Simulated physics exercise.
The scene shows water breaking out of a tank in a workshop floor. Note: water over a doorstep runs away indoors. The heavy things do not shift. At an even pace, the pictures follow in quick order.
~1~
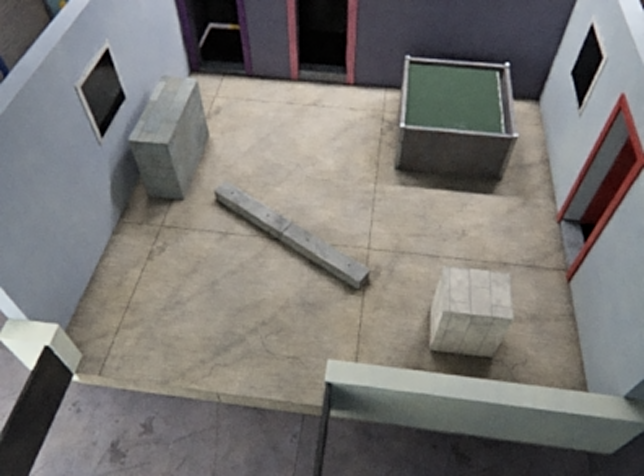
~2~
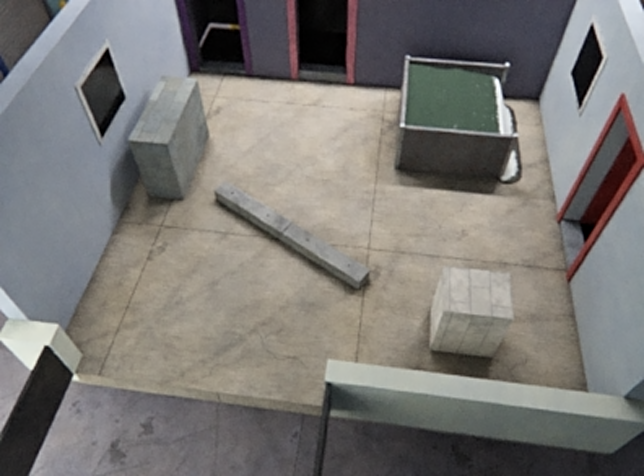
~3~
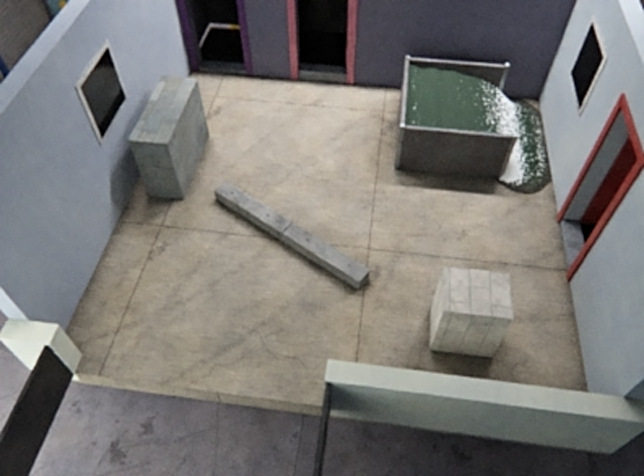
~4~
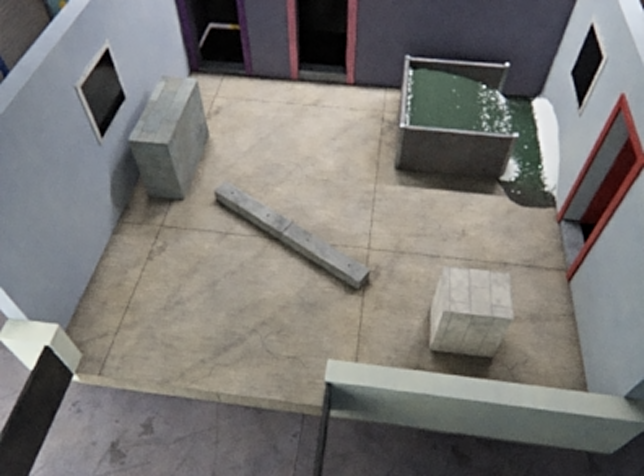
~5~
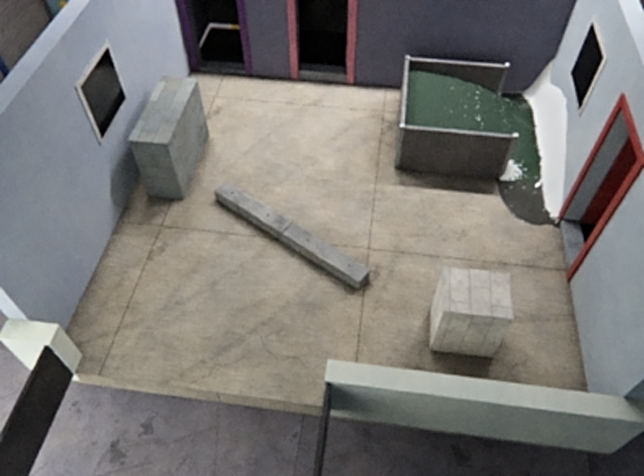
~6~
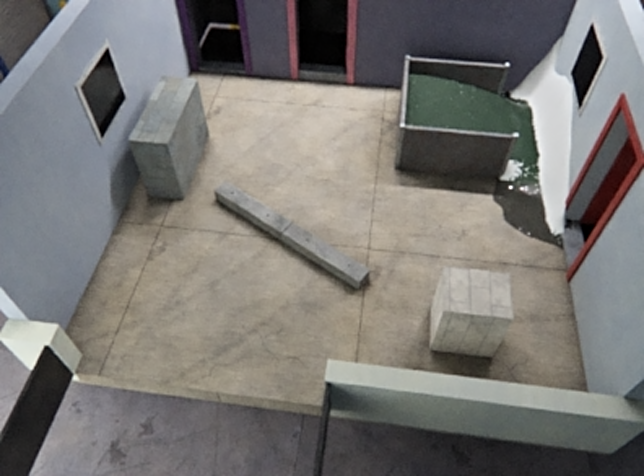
Green water with white froth breaks out through the right side of a grey tank at the upper right, spreads across the floor to the right-hand wall, then creeps forward toward the viewer beside the red-framed doorway. The workshop is seen from high above by a still camera. Two grey blocks and a long grey beam stay motionless on the beige floor, between pale blue side walls and a purple back wall.
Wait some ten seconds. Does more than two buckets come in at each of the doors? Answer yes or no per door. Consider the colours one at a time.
The red door no, the pink door no, the purple door no.
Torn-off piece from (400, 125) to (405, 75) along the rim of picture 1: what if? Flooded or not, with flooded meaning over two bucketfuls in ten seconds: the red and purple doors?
Then: Red takes less; purple goes over.
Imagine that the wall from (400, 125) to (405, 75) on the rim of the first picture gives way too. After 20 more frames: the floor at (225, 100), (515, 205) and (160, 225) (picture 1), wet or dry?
Point by point: Soaked; unwetted; soaked.
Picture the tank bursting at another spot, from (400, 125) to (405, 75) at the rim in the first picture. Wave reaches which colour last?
The red-painted one, I reckon.
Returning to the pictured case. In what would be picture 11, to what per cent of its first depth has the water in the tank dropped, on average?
About 40 %.
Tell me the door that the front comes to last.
It's the purple door.
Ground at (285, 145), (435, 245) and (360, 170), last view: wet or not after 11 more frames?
In that order: Clear, awash, free of water.
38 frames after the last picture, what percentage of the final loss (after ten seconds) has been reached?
Roughly 35 percent of it.
A moment on, water covers 15 % of the floor; the red door wet at the sill, nothing in, the pink door not reached, the purple door not reached.
Next, water covers 35 % of the floor; the red door under two buckets in, the pink door wet at the sill, nothing in, the purple door not reached.
Then, water covers 55 % of the floor; the red door under two buckets in, the pink door wet at the sill, nothing in, the purple door wet at the sill, nothing in.
Later, water covers 85 % of the floor; the red door under two buckets in, the pink door wet at the sill, nothing in, the purple door under two buckets in.
In the end, water covers 95 % of the floor; the red door under two buckets in, the pink door wet at the sill, nothing in, the purple door under two buckets in.
